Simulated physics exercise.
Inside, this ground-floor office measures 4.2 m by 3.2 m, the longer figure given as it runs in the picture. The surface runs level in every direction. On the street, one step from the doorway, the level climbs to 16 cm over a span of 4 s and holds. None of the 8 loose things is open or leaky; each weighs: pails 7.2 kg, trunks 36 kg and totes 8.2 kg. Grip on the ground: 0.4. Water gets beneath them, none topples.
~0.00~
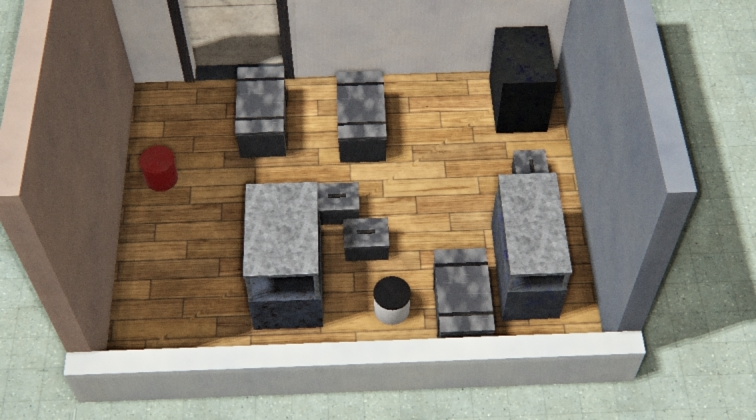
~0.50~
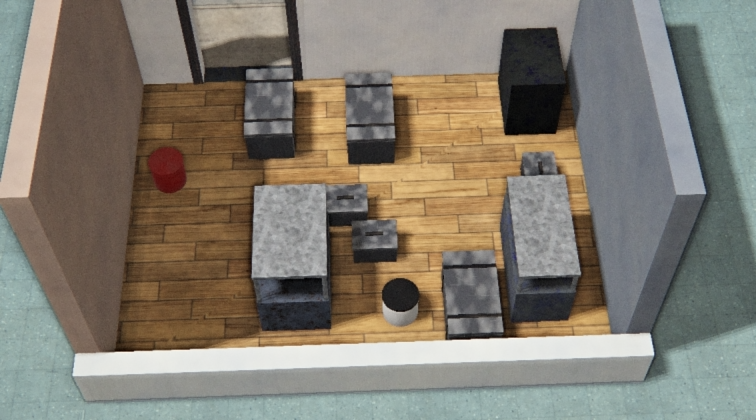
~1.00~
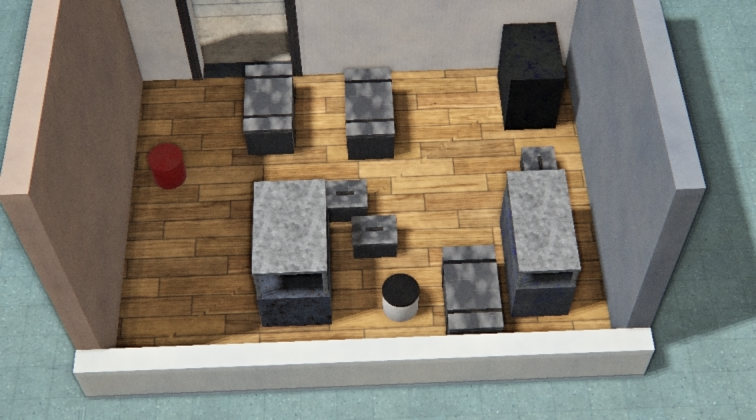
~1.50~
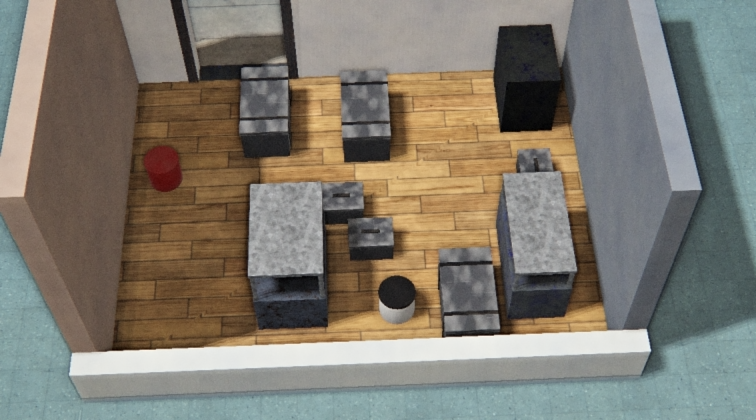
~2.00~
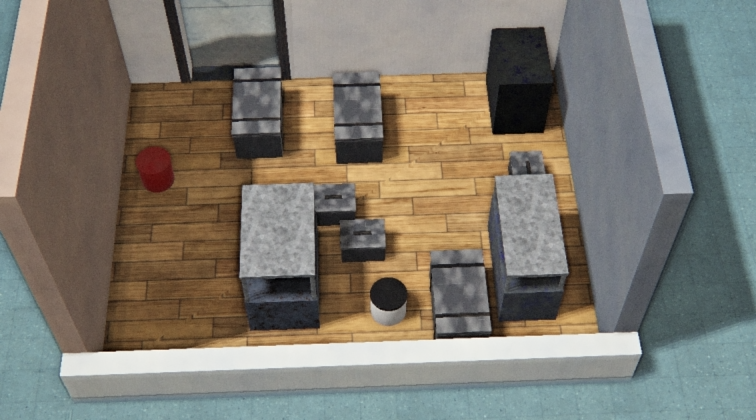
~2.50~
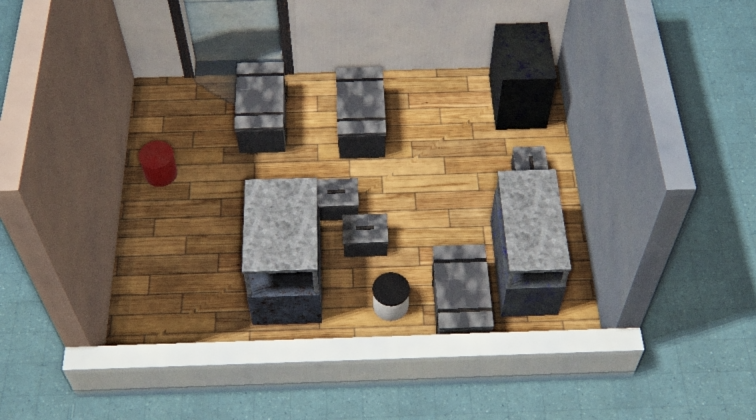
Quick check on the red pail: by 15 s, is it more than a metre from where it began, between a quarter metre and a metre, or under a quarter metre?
Expect it to be pushed beyond a metre.
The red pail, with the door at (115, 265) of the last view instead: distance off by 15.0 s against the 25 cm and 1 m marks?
Red pail: Remains in position.
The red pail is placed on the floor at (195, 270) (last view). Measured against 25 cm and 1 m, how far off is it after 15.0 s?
What happens is it gets pushed a long way.
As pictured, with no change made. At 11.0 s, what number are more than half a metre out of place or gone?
The count is 1.
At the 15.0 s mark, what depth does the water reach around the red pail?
The depth there is around 9 cm.
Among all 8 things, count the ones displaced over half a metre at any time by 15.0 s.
I make that 1.
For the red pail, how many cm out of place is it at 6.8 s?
Around 60 cm from the start by that time.
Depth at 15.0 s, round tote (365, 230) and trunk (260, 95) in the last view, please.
7 and 7 cm.
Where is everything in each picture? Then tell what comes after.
In the first picture, the red pail at (157, 159) rests on the ground; 0.0 m2 under water; 0 of 8 have shifted.
In the second picture, the red pail at (165, 161) rests on the ground; 0.0 m2 under water; 0 of 8 have shifted.
In the third picture, the red pail at (165, 157) rests on the ground; water covers 0.0 m2; 0 of 8 have shifted.
In the fourth picture, the red pail at (161, 160), on the bottom; water covers 0.0 m2; 0 of 8 have shifted.
In the fifth picture, the red pail at (153, 160) rests on the ground; 0.0 m2 under water; 0 of 8 have shifted.
In the sixth picture, the red pail at (156, 155), on the bottom; water covers 0.1 m2; 0 of 8 have shifted.
After 3.5 s the red pail is near (156, 155), 0.0 m from its start, aground; 0 afloat.
After 6.8 s the red pail is near (156, 207), 0.6 m from its start, aground; 0 afloat.
After 11.0 s the red pail is near (124, 323), 1.8 m from its start, afloat; 1 afloat.
After 15.0 s the red pail is near (382, 321), 2.7 m from its start, afloat; 3 afloat.
